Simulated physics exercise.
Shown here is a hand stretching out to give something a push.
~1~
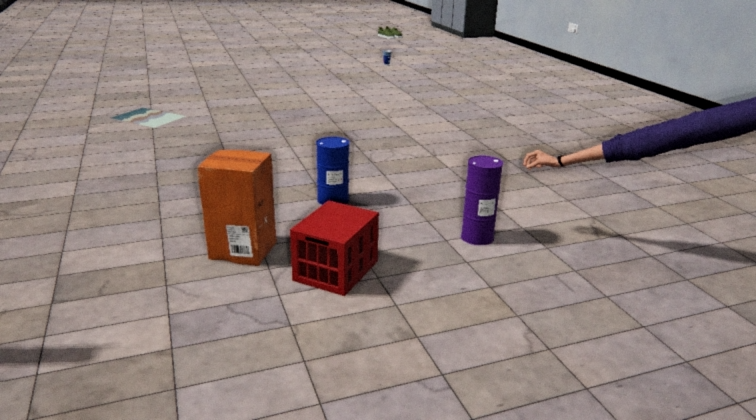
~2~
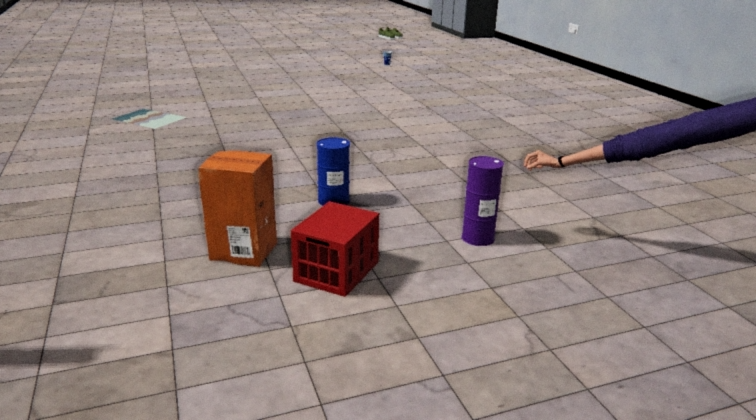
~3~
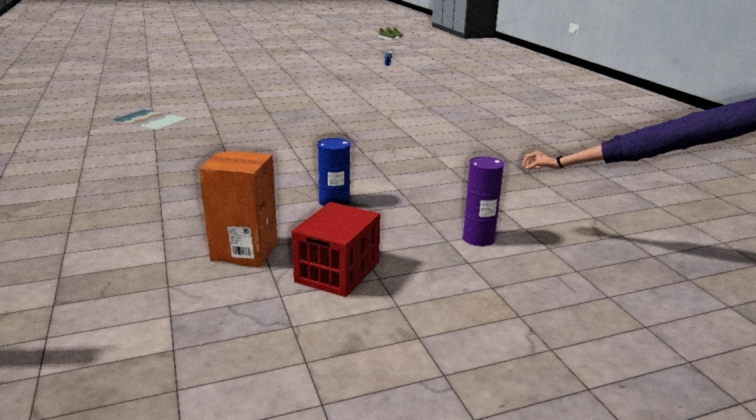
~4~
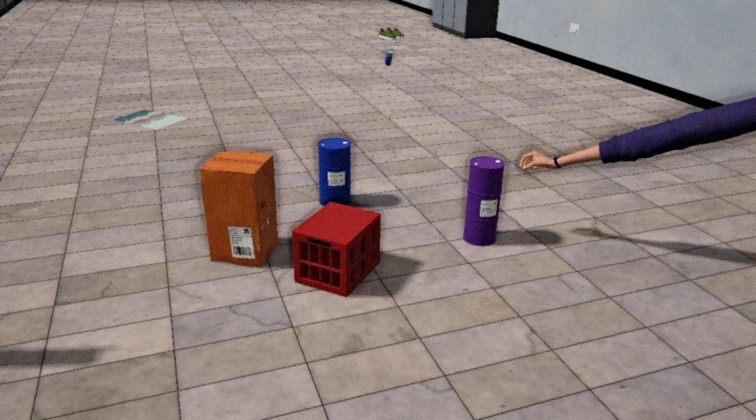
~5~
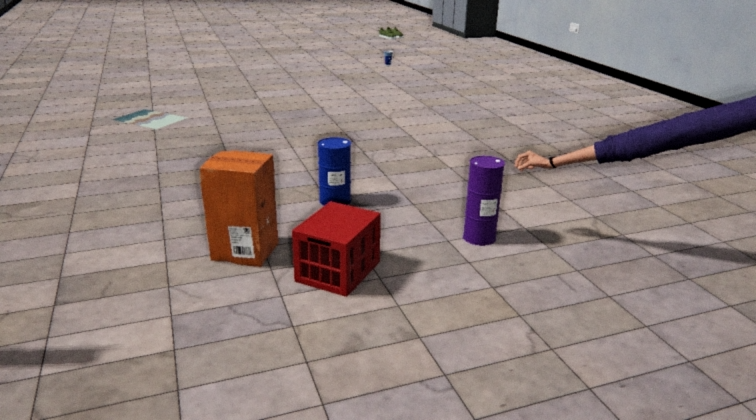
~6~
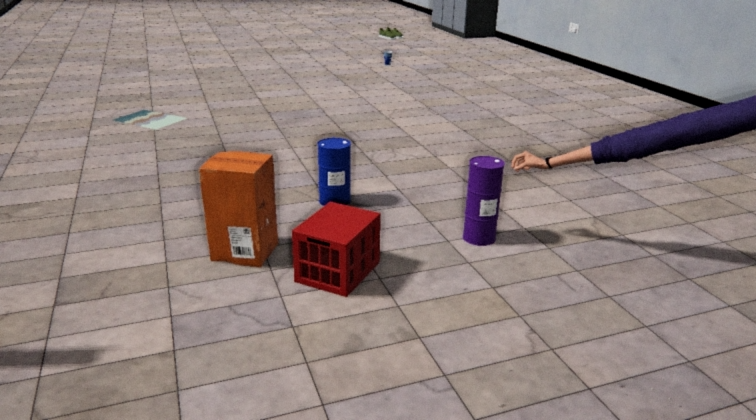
A hand on a purple-sleeved arm edged slightly left toward a purple canister on a tiled floor, while the canister, a blue barrel, a red crate and an orange box stayed practically still.
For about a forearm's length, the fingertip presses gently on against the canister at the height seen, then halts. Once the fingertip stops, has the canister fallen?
It is going to pitch over.
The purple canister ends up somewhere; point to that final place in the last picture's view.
It winds up at roughly (421, 233).
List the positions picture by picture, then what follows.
In the first frame, purple canister (481, 201).
In the second frame, purple canister (482, 201).
In the third frame, purple canister (483, 202).
In the fourth frame, purple canister (483, 202).
In the fifth frame, purple canister (483, 201).
In the sixth frame, purple canister (483, 201).
Then, 0.70 s after the last picture, purple canister tipped 26° from how it was near (465, 201).
Then, 1.10 s after the last picture, purple canister on its side near (427, 233).
At rest, tipped over on the floor, purple canister. Seen from the same camera at the end, purple canister near (421, 233).
